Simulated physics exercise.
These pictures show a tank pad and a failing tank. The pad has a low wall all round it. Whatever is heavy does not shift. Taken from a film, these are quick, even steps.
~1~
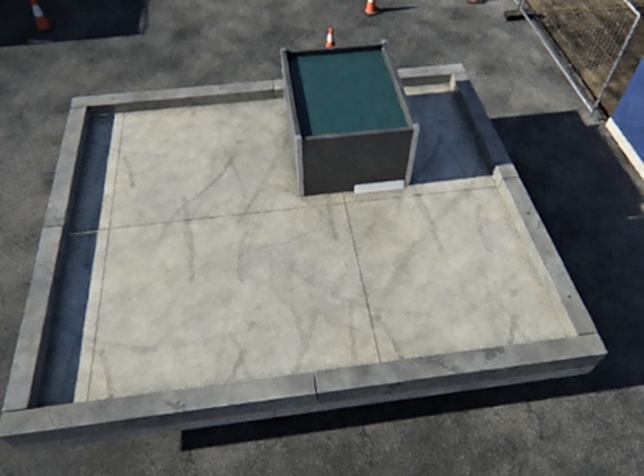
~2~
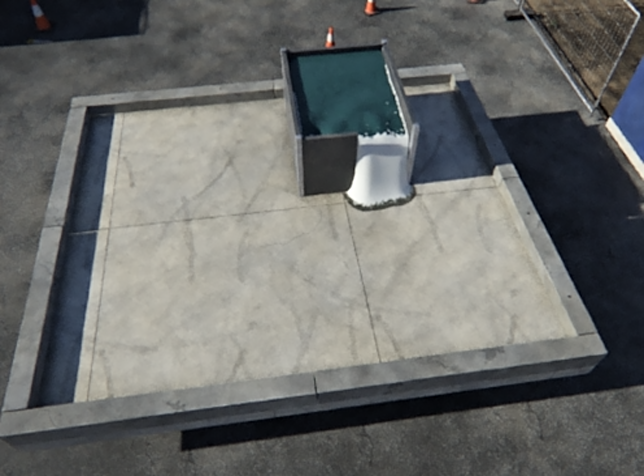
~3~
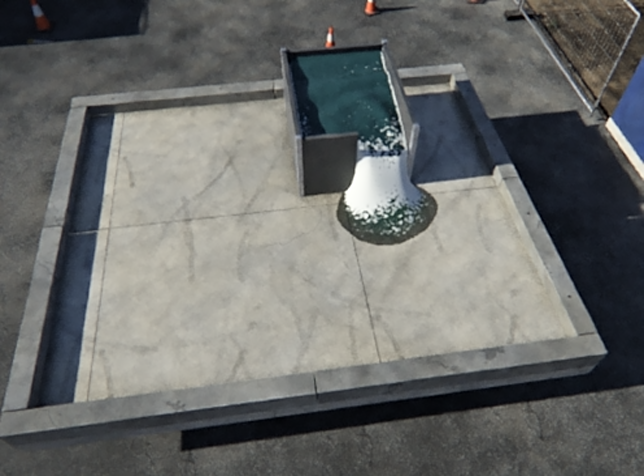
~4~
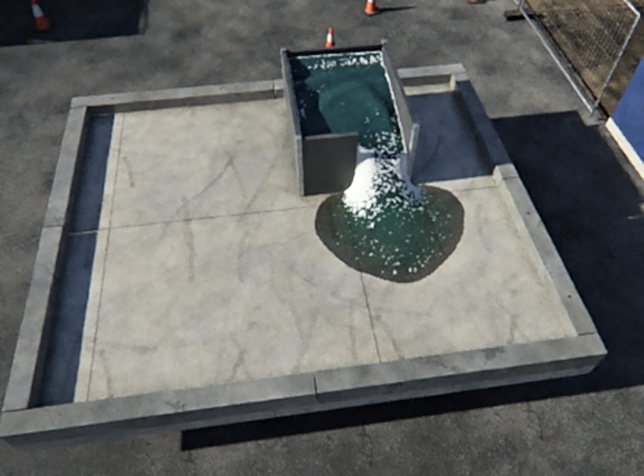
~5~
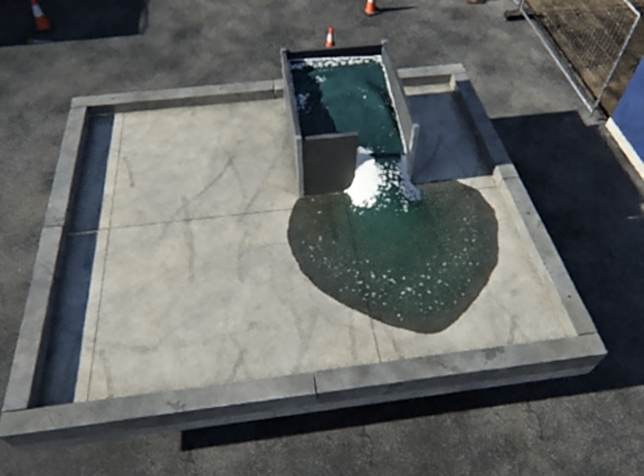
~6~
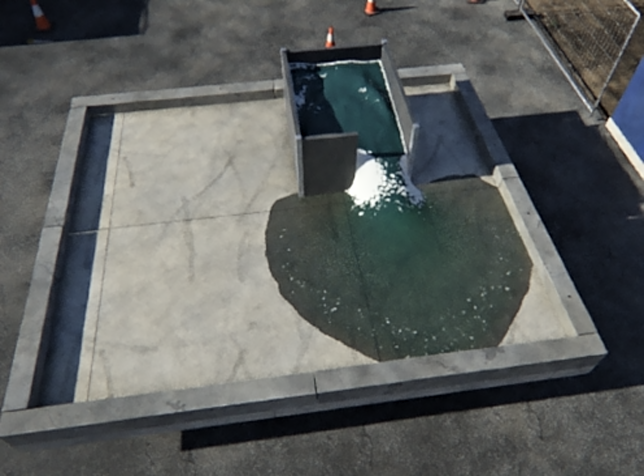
Green water pours through a gap in a raised tank and spreads across the walled pad.
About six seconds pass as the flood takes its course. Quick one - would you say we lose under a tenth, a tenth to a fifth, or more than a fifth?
We lose a tenth to a fifth.
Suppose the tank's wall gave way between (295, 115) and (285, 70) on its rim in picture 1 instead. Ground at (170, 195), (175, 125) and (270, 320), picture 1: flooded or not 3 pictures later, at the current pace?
First point swamped, second point swamped, third point bare.
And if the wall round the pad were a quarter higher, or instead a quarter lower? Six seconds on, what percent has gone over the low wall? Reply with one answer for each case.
I'd put the first at around 6 percent and the second at around 24 percent.
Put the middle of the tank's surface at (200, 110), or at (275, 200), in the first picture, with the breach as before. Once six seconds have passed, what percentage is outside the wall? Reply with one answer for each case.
14 %, then 34 %.
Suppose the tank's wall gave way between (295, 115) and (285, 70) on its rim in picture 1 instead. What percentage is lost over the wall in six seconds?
Around 18 in a hundred.
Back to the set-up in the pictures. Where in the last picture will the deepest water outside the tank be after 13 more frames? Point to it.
Deepest spot: Near (558, 344).
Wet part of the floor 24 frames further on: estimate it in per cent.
It works out to about 65 in a hundred.
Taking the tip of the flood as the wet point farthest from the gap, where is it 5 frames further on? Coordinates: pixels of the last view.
The front tops out at about (185, 394).
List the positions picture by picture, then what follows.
The first frame shows still water in the tank at (345, 92).
In the second frame, the front is at (354, 201), out from the gap at (381, 165).
In the third frame, water pours out at (381, 168) and has run to (378, 238).
In the fourth frame, water pours out at (381, 170) and has run to (414, 276).
In the fifth frame, water pours out at (381, 170) and has run to (439, 324).
In the sixth frame, water pours out at (381, 170) and has run to a hidden place.
A moment on, water covers 30 % of the floor; the low wall has let 0 % over.
Next, water covers 35 % of the floor; the low wall has let 1 % over.
Then, water covers 40 % of the floor; the low wall has let 10 % over.
Later, water covers 50 % of the floor; the low wall has let 13 % over.
In the end, water covers 75 % of the floor; the low wall has let 14 % over.
